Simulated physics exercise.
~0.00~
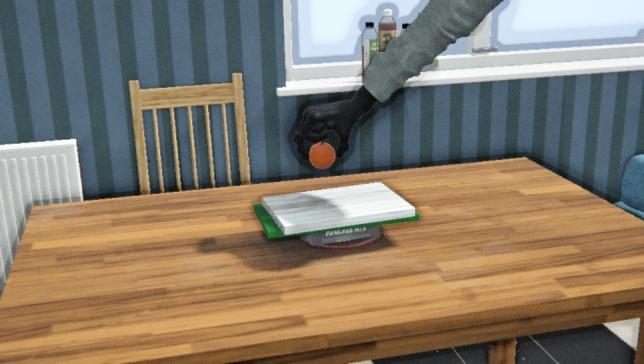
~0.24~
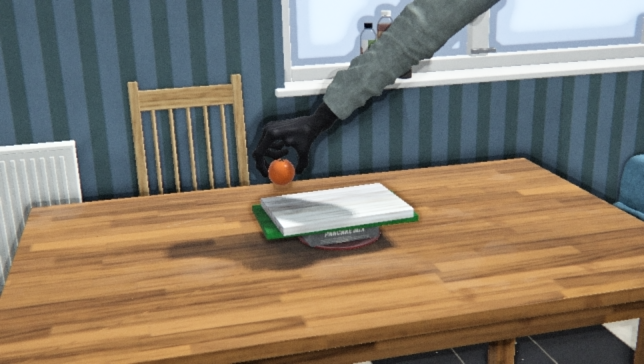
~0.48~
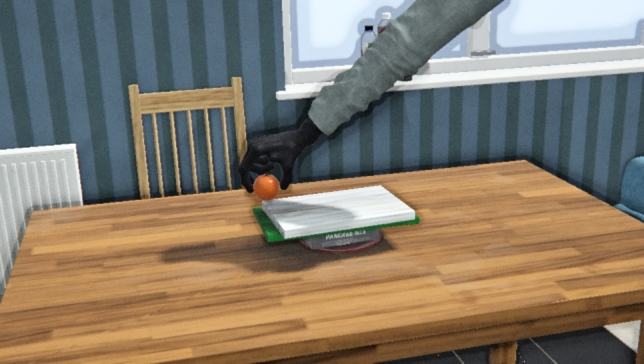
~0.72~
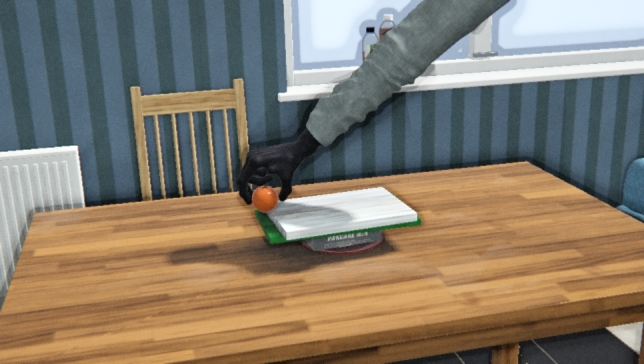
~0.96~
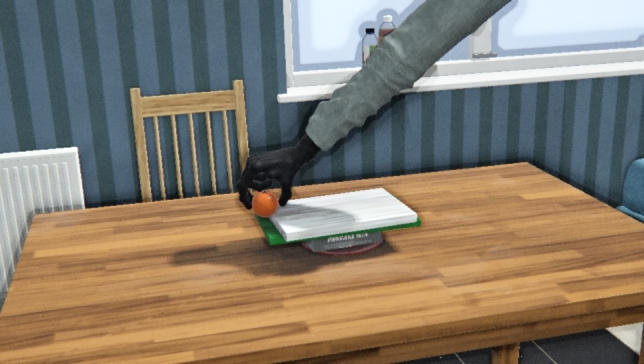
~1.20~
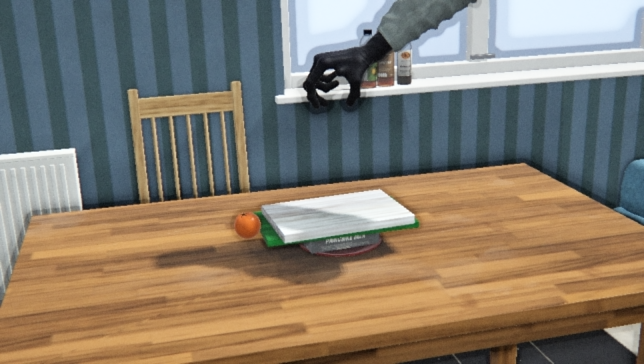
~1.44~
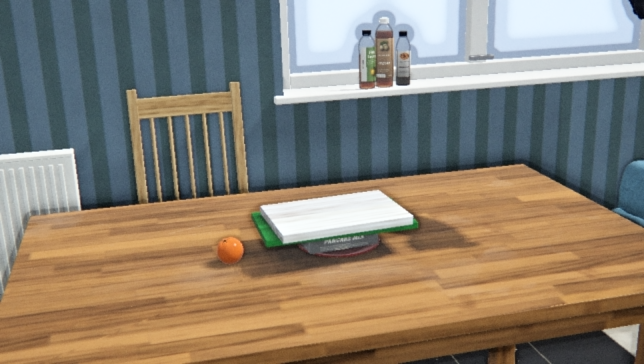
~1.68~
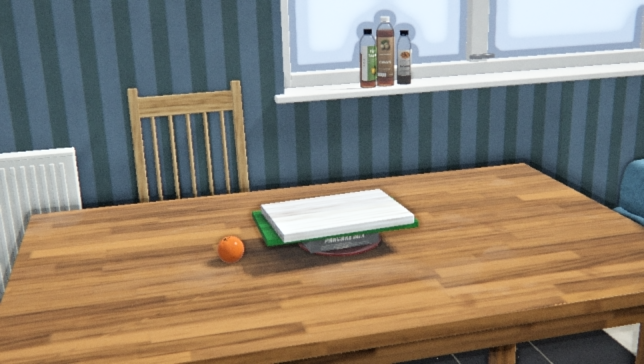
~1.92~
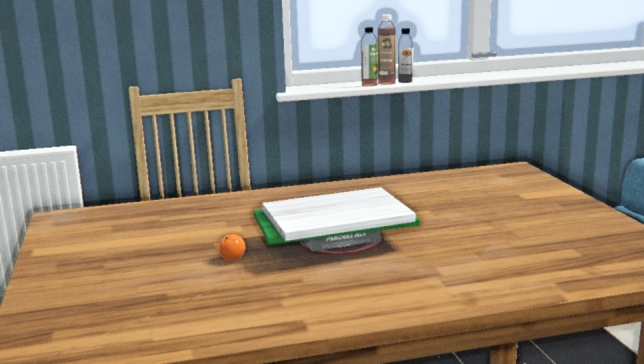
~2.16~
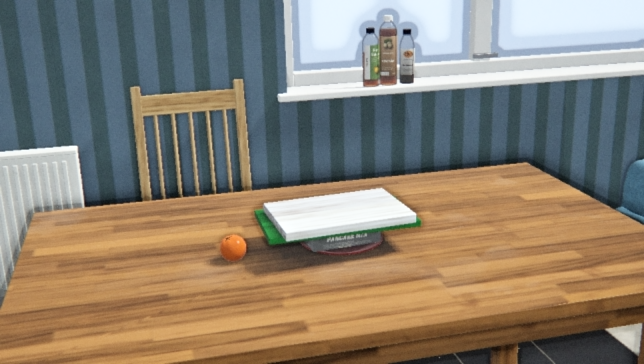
An orange tomato is lowered beside the white board, released, and drops onto the table.
